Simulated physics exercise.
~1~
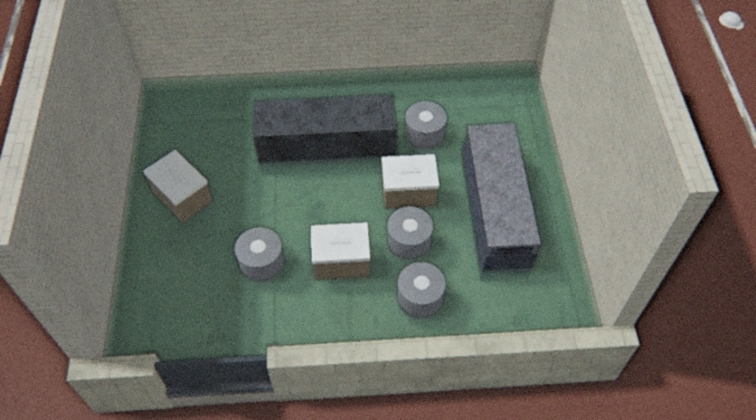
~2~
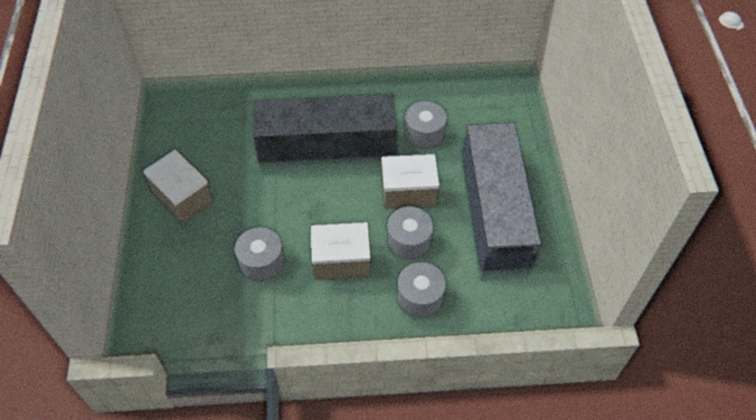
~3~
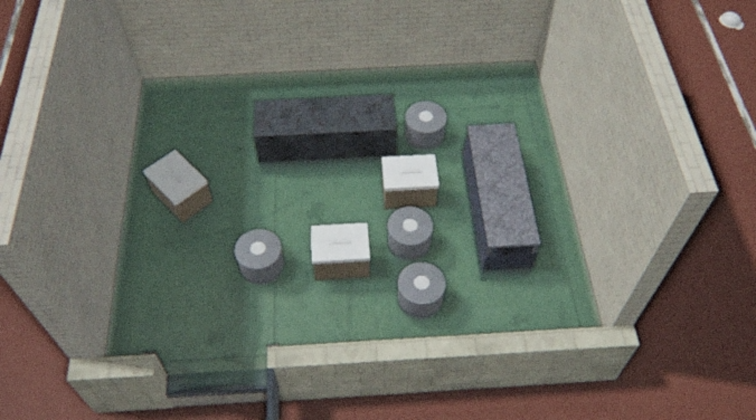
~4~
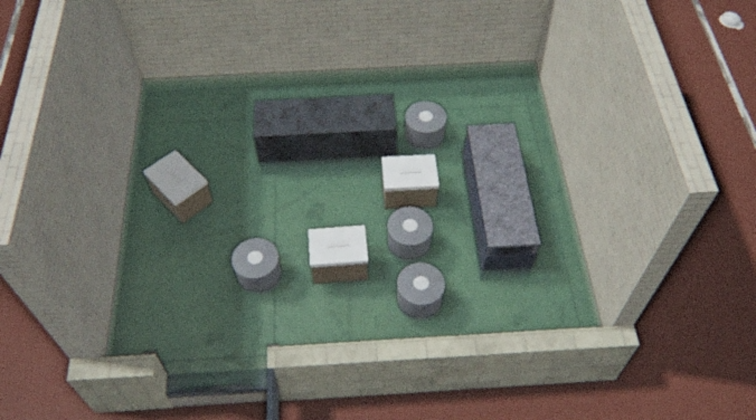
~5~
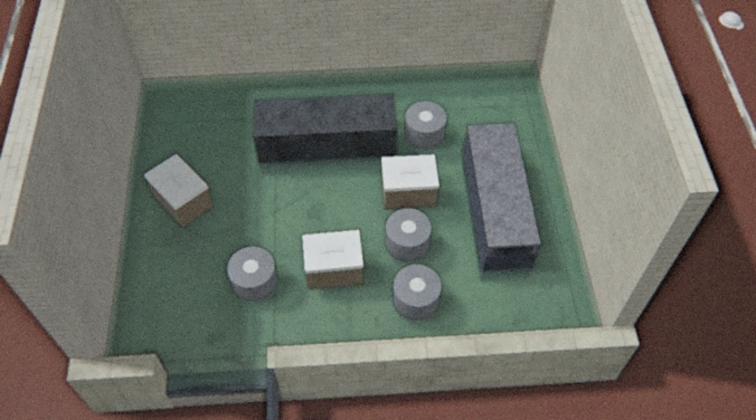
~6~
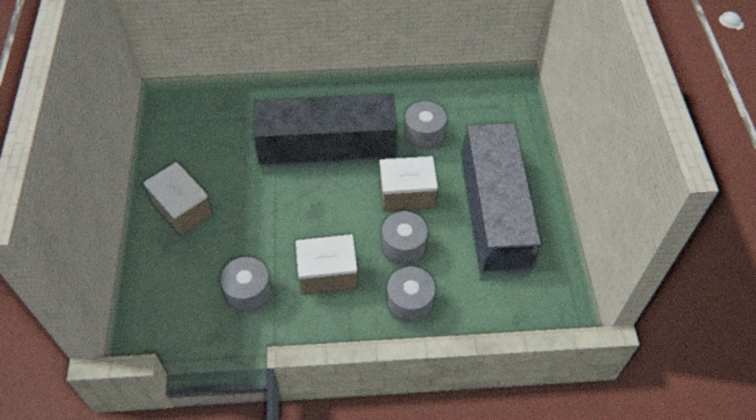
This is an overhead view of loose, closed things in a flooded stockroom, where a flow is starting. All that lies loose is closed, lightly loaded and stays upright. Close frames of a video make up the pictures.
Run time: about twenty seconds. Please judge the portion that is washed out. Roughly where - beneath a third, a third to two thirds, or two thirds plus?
Top band.
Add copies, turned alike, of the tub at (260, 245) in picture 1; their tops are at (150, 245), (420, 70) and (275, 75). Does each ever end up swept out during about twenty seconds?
Copy one leaves the room, copy two never leaves, copy three never leaves.
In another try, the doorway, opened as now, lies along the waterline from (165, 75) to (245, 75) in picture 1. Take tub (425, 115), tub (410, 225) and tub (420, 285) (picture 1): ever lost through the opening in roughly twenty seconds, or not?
Outcome by item: Exited / retained / retained.
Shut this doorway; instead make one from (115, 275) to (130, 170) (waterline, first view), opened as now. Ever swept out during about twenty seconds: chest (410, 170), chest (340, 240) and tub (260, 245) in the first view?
Lost; lost; lost.
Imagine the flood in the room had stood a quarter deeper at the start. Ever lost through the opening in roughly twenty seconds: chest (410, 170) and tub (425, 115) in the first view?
Going one by one, I'd say leaves the room for the first and never leaves for the second.
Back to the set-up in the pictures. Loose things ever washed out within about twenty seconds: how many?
It adds up to 6.
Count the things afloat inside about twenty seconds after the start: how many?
I get 1.
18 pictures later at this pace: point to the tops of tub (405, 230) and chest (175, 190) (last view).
About (313, 277) and (169, 331).
A moment on, 1 of 7 are out; 6 afloat.
Next, 3 of 7 are out; 4 afloat.
Later, 5 of 7 are out; 2 afloat.
In the end, 6 of 7 are out; 1 afloat.
